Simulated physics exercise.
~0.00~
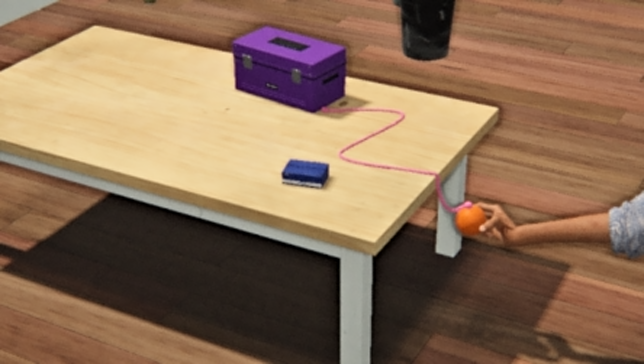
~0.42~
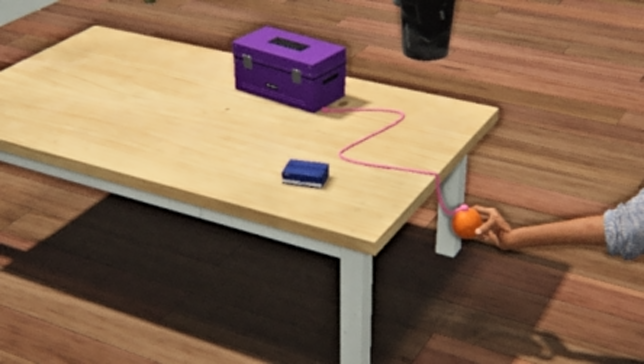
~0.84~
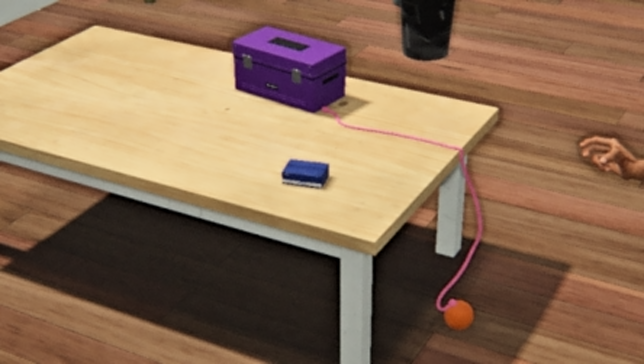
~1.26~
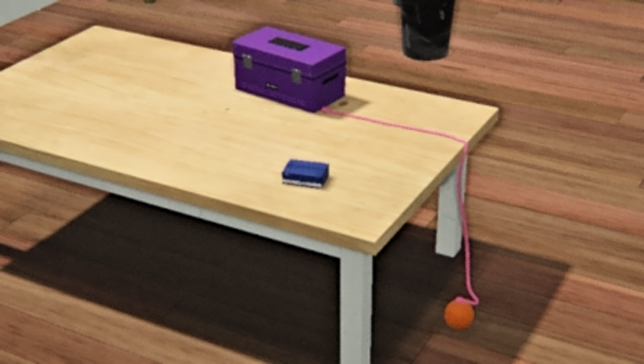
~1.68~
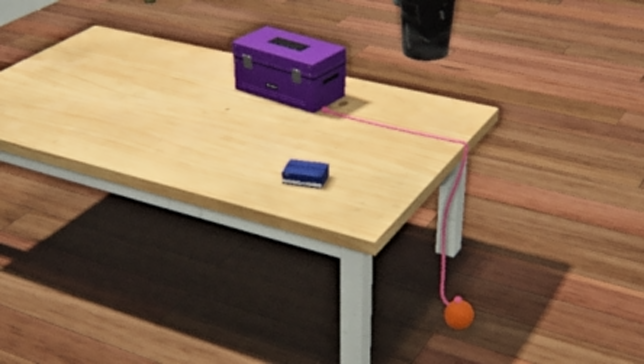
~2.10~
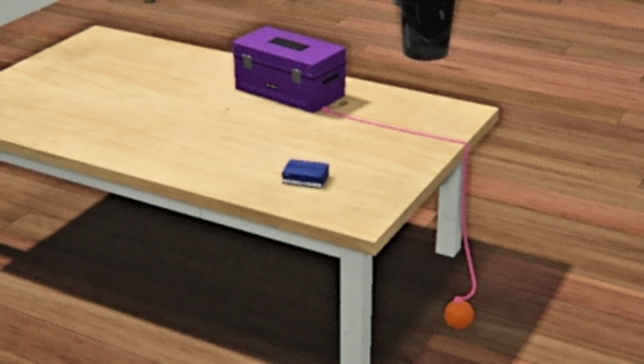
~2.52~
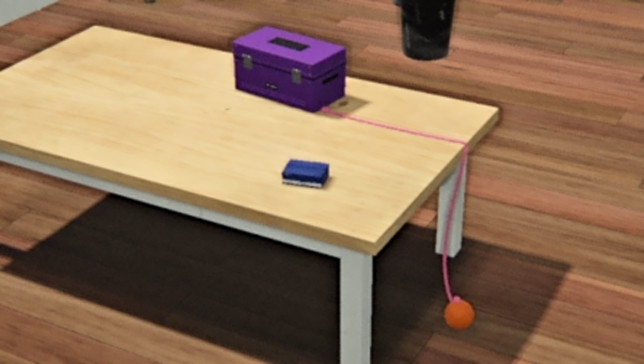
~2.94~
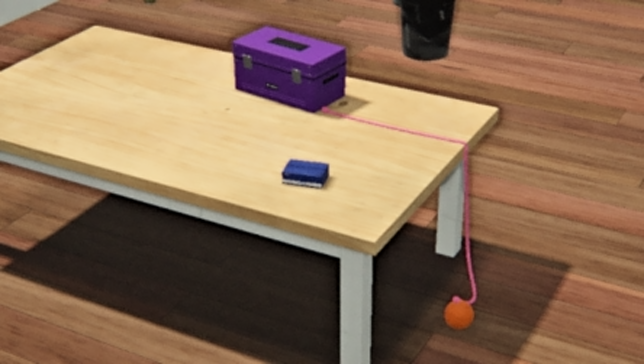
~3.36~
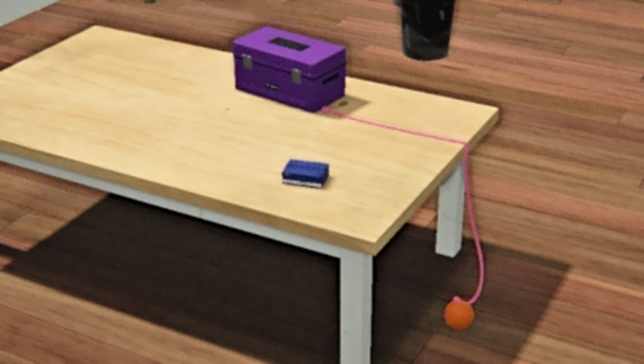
An orange tied to a pink cord drops from a hand to the floor.
